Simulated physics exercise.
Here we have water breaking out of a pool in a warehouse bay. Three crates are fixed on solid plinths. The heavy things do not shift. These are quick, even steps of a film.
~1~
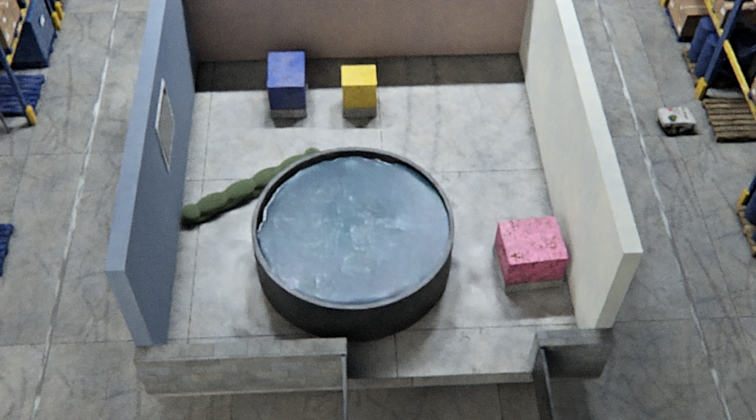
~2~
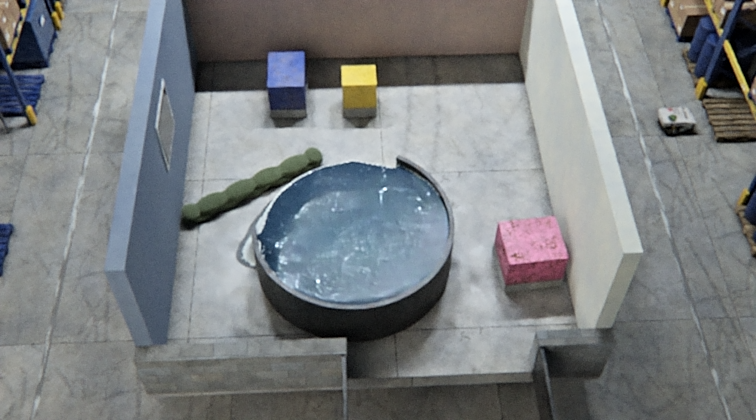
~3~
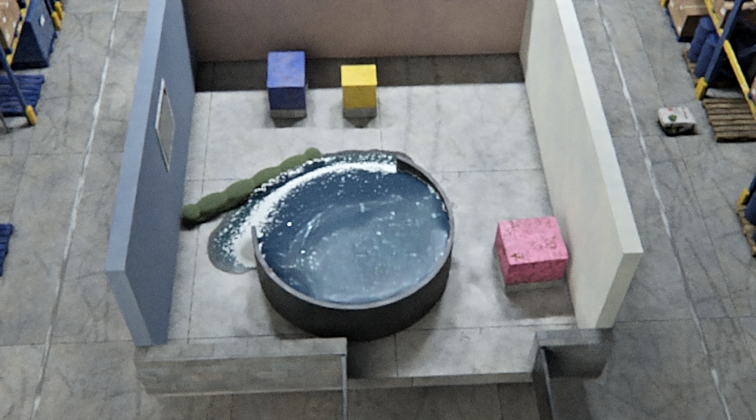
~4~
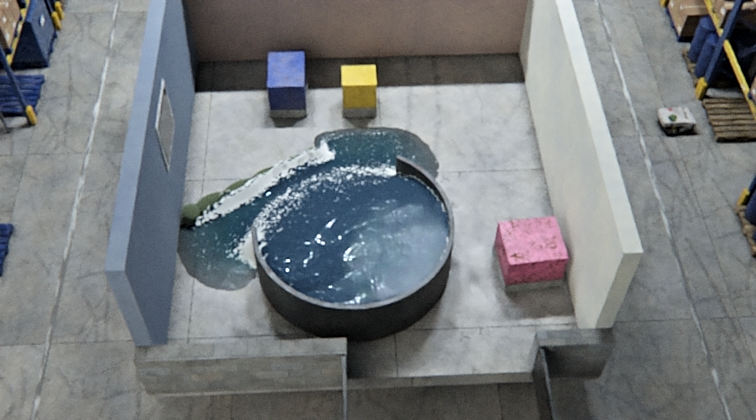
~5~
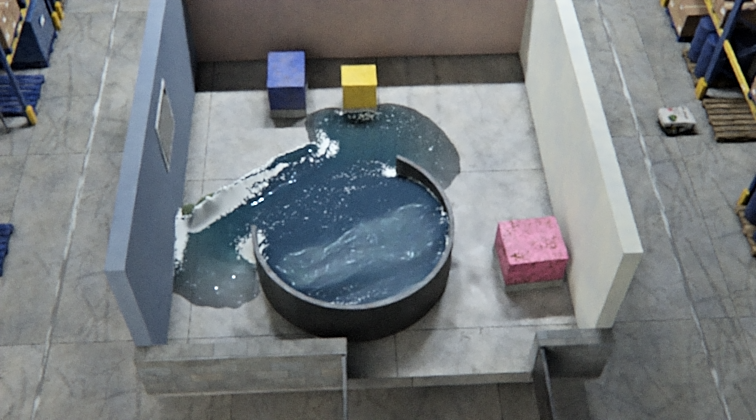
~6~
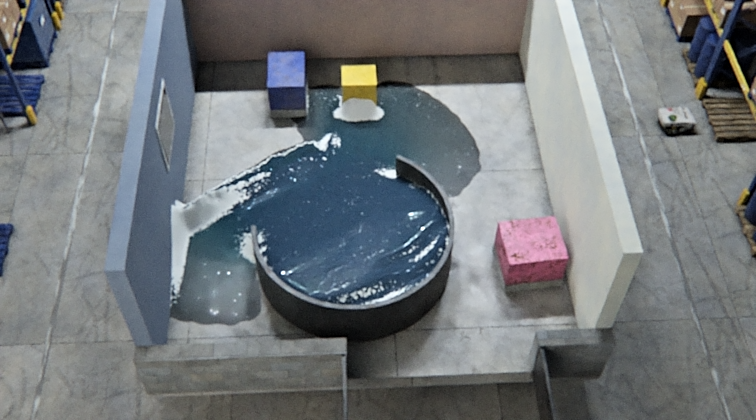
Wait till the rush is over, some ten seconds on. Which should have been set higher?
The yellow crate is wetted; the blue crate is wetted; the pink crate is wetted.
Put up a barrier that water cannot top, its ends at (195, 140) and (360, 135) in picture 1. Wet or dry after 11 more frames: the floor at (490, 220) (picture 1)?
At that place: Clear.
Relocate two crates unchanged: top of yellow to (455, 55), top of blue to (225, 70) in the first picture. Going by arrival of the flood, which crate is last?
That is the pink one.
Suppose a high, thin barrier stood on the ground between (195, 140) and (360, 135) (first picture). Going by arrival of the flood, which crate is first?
First comes the yellow crate.
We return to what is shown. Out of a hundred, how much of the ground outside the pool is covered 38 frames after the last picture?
Roughly 95 per cent.
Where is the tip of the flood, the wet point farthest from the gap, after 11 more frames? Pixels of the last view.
At about (517, 56).
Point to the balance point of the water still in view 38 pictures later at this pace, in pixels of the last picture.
I would point to (365, 189).
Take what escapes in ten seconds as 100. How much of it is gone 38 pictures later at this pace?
Close to 30 %.
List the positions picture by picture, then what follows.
In the first picture, the pool at (353, 225) is whole and still.
In the second picture, water pours out on the pool's far side and has run to (243, 260).
In the third picture, water pours out on the pool's far side and has run to (220, 264).
In the fourth picture, water pours out on the pool's far side and has run to (195, 271).
In the fifth picture, water pours out on the pool's far side and has run to (429, 124).
In the sixth picture, water pours out on the pool's far side and has run to (441, 106).
A moment on, water covers 55 % of the floor; the yellow crate water round its plinth, the blue crate water round its plinth, the pink crate not reached.
Next, water covers 70 % of the floor; the yellow crate water round its plinth, the blue crate water round its plinth, the pink crate not reached.
Then, water covers 85 % of the floor; the yellow crate water round its plinth, the blue crate water round its plinth, the pink crate not reached.
Later, water covers 95 % of the floor; the yellow crate water round its plinth, the blue crate water round its plinth, the pink crate water round its plinth.
In the end, water covers 95 % of the floor; the yellow crate was topped, the blue crate was topped, the pink crate was topped.
